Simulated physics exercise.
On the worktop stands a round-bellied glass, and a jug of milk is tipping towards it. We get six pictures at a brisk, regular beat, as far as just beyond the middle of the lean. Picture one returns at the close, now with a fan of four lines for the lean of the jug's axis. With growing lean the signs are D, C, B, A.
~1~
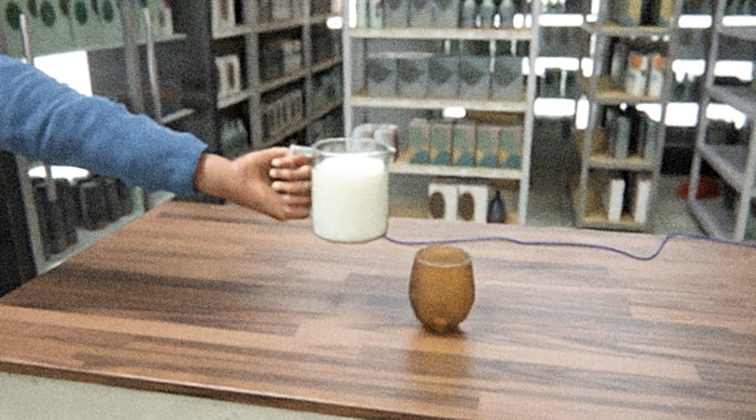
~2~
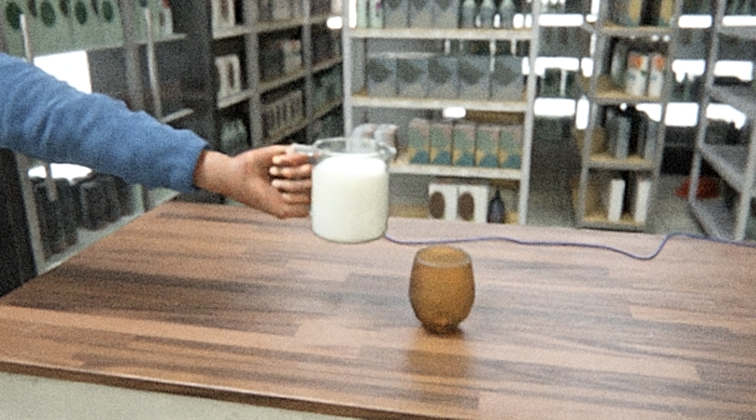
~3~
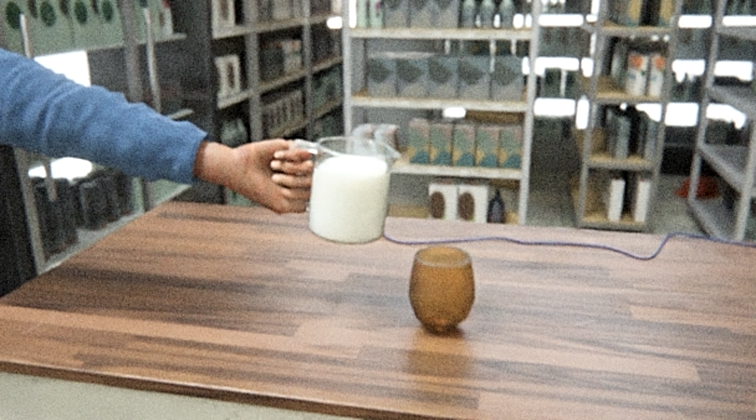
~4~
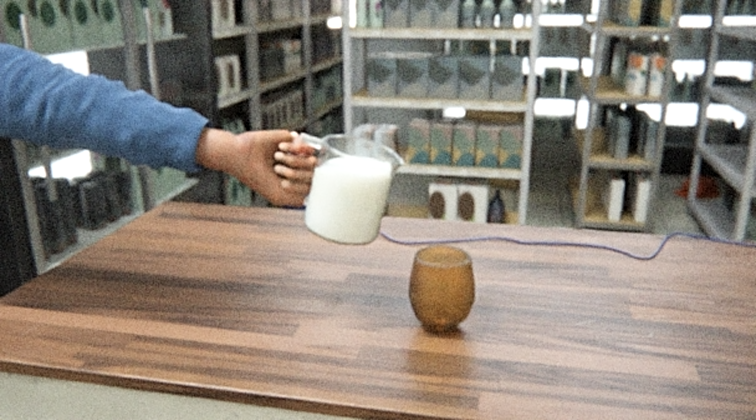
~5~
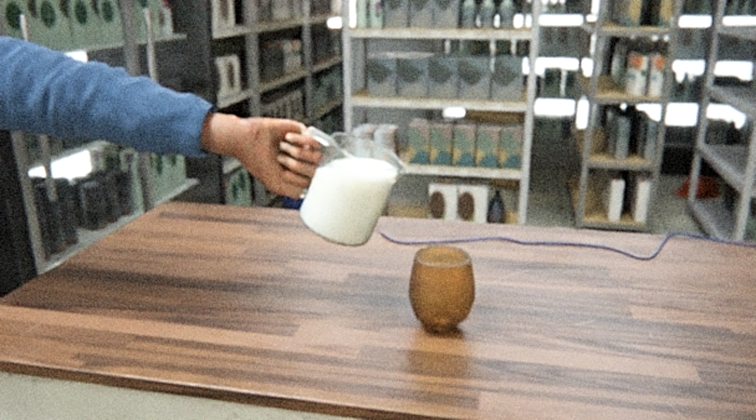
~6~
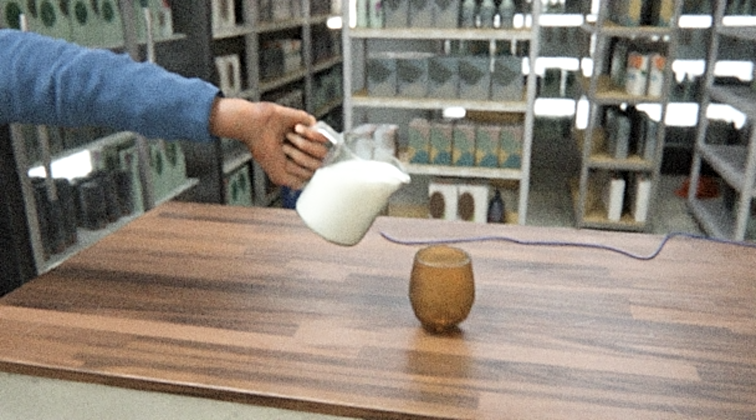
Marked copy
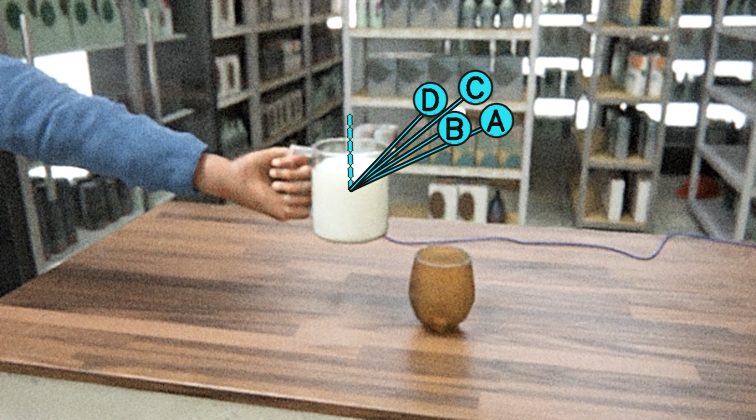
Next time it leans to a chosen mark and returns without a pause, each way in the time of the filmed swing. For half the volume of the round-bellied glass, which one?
Tilt A does it best.
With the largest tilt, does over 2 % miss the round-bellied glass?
No.
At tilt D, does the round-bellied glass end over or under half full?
Under half.
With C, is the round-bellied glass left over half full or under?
Under.
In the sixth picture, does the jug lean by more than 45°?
No.
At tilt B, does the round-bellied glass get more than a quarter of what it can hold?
Yes, clearly.
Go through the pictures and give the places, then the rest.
In the first picture, upright, lip at (393, 151); rim of the round-bellied glass round (443, 255); nothing has left yet.
In the second picture, upright, lip at (394, 152); nothing has left yet.
In the third picture, tipped about 7°, lip at (397, 156); nothing has left yet.
In the fourth picture, tipped about 14°, lip at (402, 163); nothing has left yet.
In the fifth picture, tipped about 23°, lip at (406, 171); nothing has left yet.
In the sixth picture, tipped about 33°, lip at (408, 181); nothing has left yet.
In cyan, A at (481, 128); B at (437, 135); C at (462, 98); D at (421, 115).
If A is chosen, the round-bellied glass ends with about 49 % of what it can hold.
If B is chosen, the round-bellied glass ends with about 35 % of what it can hold.
If C is chosen, the round-bellied glass ends with about 24 % of what it can hold.
If D is chosen, the round-bellied glass ends with about 14 % of what it can hold.
